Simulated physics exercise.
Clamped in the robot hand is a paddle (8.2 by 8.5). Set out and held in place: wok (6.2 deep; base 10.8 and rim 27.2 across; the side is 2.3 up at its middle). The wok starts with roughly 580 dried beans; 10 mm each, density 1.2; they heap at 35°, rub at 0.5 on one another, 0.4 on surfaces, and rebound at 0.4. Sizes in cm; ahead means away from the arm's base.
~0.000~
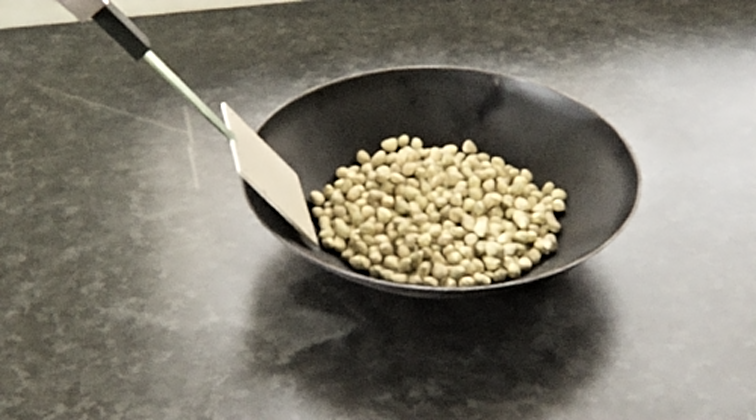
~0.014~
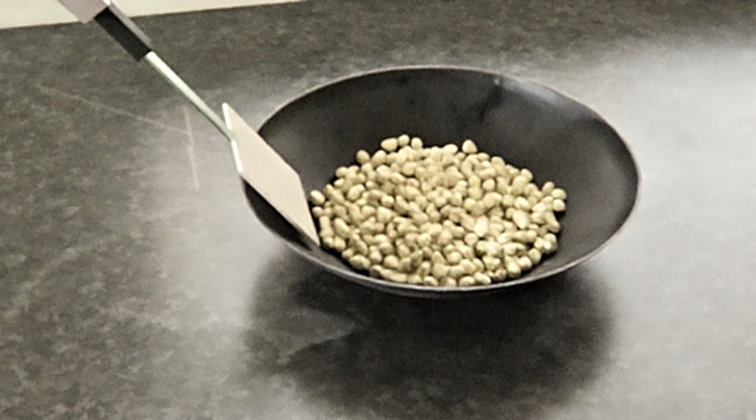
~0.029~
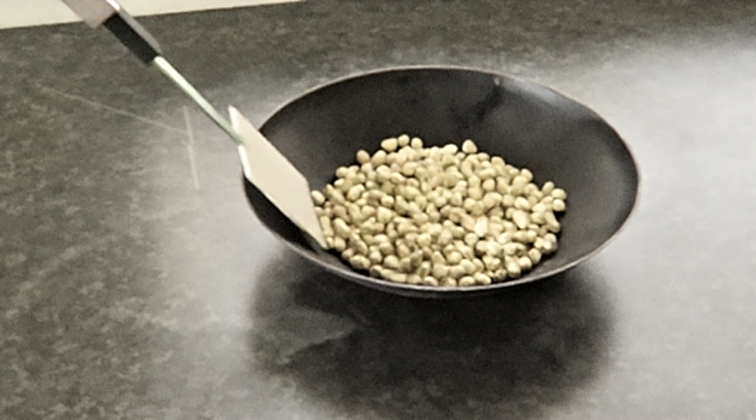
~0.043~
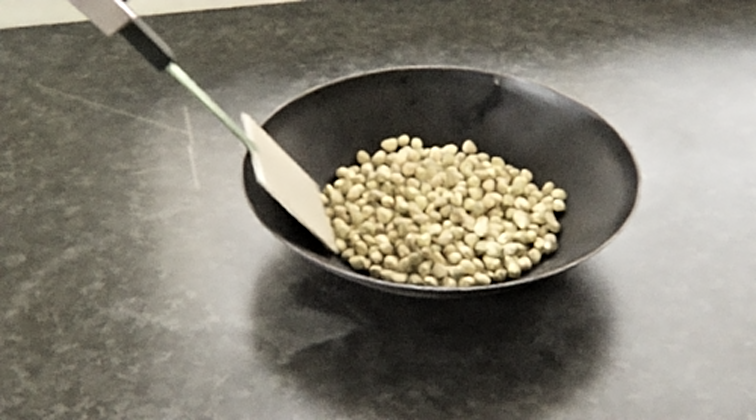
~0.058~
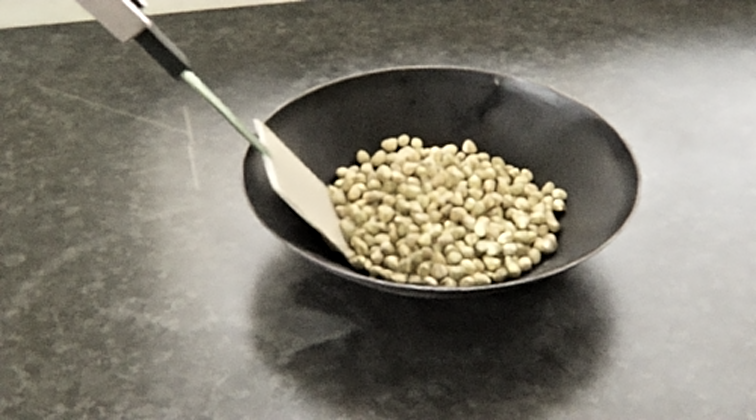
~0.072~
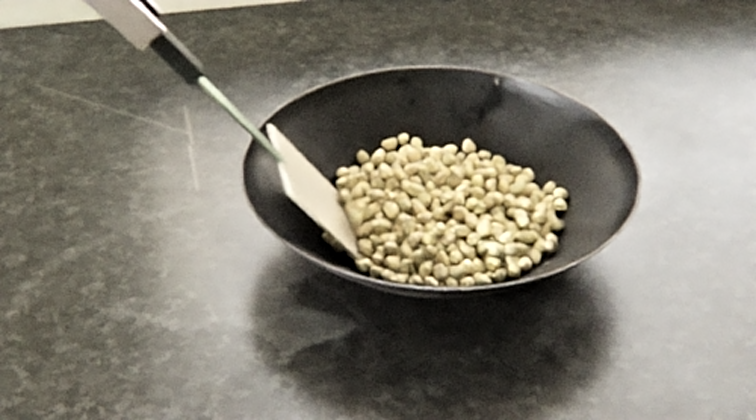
Black wok of pale dried beans sitting on a dark countertop, a flat paddle sliding slightly right and nudging the left edge.
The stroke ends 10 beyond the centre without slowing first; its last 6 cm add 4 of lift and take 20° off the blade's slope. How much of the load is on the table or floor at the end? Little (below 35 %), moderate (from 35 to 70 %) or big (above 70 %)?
Share on the table or floor: Little (below 35 %).
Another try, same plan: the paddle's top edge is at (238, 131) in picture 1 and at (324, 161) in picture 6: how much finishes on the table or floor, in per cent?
Some 45 per cent.
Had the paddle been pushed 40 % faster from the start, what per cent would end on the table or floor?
In that case some 35 per cent.
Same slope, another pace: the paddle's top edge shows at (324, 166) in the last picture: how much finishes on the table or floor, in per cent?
About 45 per cent.
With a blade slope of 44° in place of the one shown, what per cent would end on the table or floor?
Then about 30 per cent.
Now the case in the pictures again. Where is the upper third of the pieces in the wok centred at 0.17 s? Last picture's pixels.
At about (515, 192).
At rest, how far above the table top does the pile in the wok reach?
Roughly 5.5 cm.
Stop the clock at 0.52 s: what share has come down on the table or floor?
About 20 per cent.
After 0.17 s, sloping 54°, highest piece 8 above the table; 576 in the wok.
After 0.27 s, sloping 48°, highest piece 8 above the table; 570 in the wok, 6 on the blade or in flight.
After 0.52 s, sloping 34°, highest piece 7 above the table; 429 in the wok, 109 on the table or floor, 38 on the blade or in flight.
After 1.58 s, sloping 34°, highest piece 5 above the table; 428 in the wok, 148 on the table or floor.
In the end, 428 in the wok, 148 on the table or floor. That is 26 % on the table or floor.
